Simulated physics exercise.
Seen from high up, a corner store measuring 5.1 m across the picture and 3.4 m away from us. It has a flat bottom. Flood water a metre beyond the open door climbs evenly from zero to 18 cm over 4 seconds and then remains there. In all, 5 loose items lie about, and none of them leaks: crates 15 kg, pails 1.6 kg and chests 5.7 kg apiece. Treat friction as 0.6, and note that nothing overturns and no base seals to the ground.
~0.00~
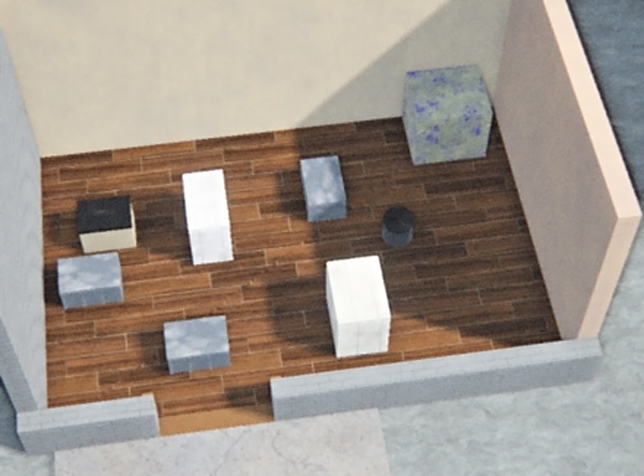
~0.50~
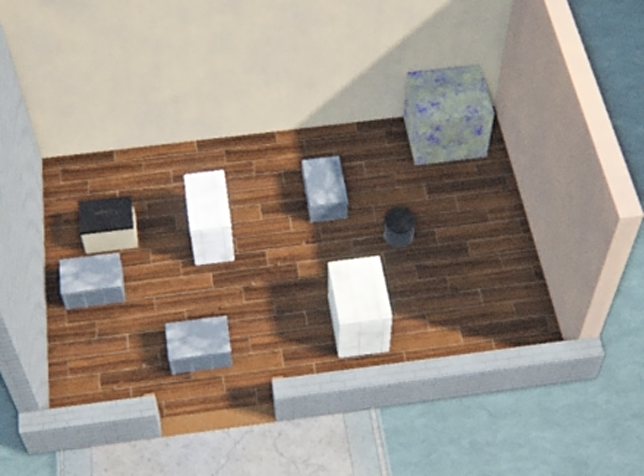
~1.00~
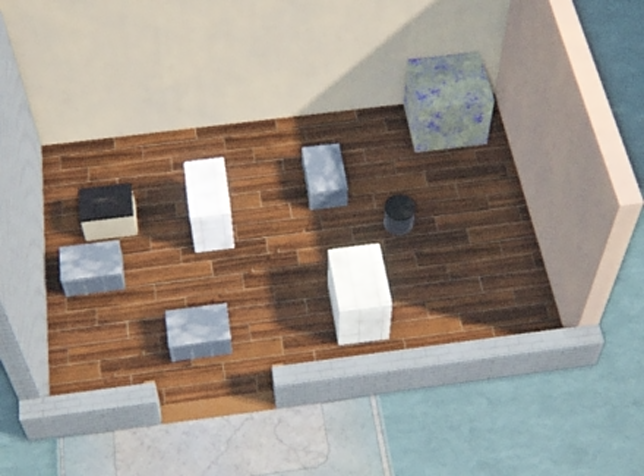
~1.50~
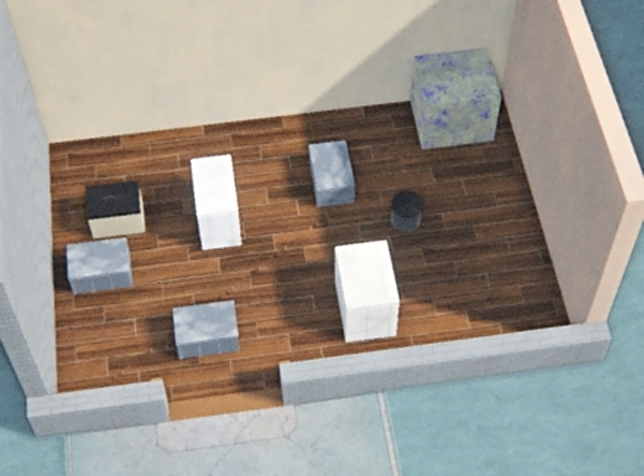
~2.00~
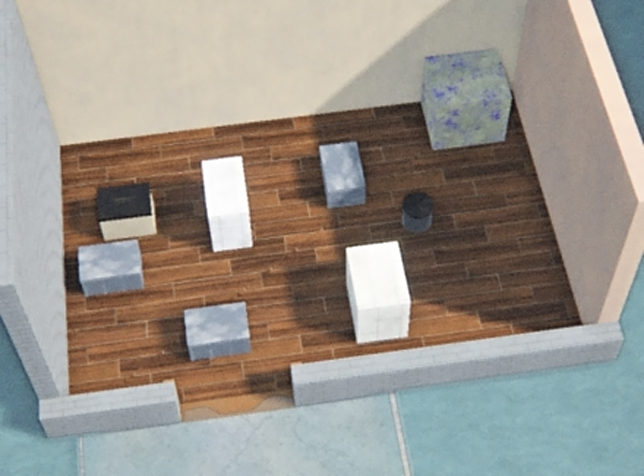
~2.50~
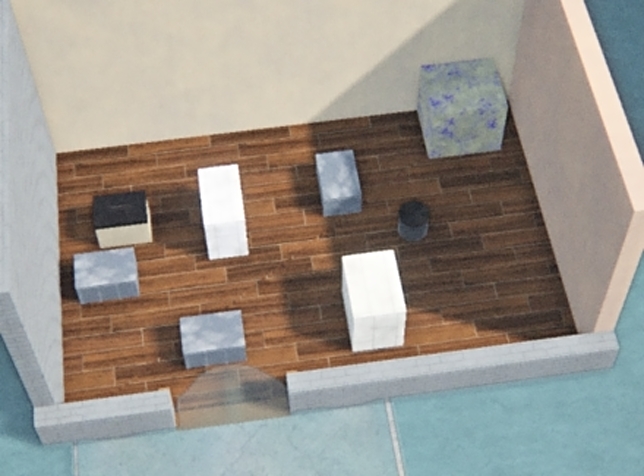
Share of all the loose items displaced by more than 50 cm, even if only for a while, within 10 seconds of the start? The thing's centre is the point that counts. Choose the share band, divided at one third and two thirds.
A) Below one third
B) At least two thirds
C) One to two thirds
The answer is B.
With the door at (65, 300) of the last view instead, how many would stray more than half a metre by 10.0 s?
4.
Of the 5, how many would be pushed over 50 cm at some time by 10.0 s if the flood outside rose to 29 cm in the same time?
5.
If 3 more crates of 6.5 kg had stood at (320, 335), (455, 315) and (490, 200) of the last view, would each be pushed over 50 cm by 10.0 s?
So the first ends up below the threshold, the second below the threshold, the third below the threshold.
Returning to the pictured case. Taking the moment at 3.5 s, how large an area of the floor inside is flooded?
That flooded area is roughly 1.5 m2.
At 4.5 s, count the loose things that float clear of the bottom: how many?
I'd say 0 of them.
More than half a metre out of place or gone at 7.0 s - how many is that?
The number comes to 4.
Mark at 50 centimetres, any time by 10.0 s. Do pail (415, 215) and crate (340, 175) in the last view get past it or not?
In that order: Above, below.
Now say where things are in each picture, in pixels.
The first picture shows a crate at (323, 180) rests on the ground; a pail at (399, 219) rests on the ground; water covers 0.0 m2; 0 of 5 have shifted.
The second picture shows a crate at (325, 180) rests on the ground; a pail at (400, 220), on the bottom; 0.0 m2 under water; 0 of 5 have shifted.
The third picture shows a crate at (325, 168), on the bottom; a pail at (400, 207) rests on the ground; water covers 0.0 m2; 0 of 5 have shifted.
The fourth picture shows a crate at (332, 165) rests on the ground; a pail at (407, 204) rests on the ground; water covers 0.0 m2; 0 of 5 have shifted.
The fifth picture shows a crate at (342, 166) rests on the ground; a pail at (418, 205) rests on the ground; 0.0 m2 under water; 0 of 5 have shifted.
The sixth picture shows a crate at (338, 174) rests on the ground; a pail at (414, 213) rests on the ground; 0.3 m2 under water; 0 of 5 have shifted.
After 3.5 s 0 of 5 are over 50 cm from their spots; 0 afloat.
After 4.5 s 1 of 5 are over 50 cm from their spots; 0 afloat.
After 7.0 s 4 of 5 are over 50 cm from their spots; 0 afloat.
After 10.0 s 4 of 5 are over 50 cm from their spots, and 4 have been at some point; 4 afloat.
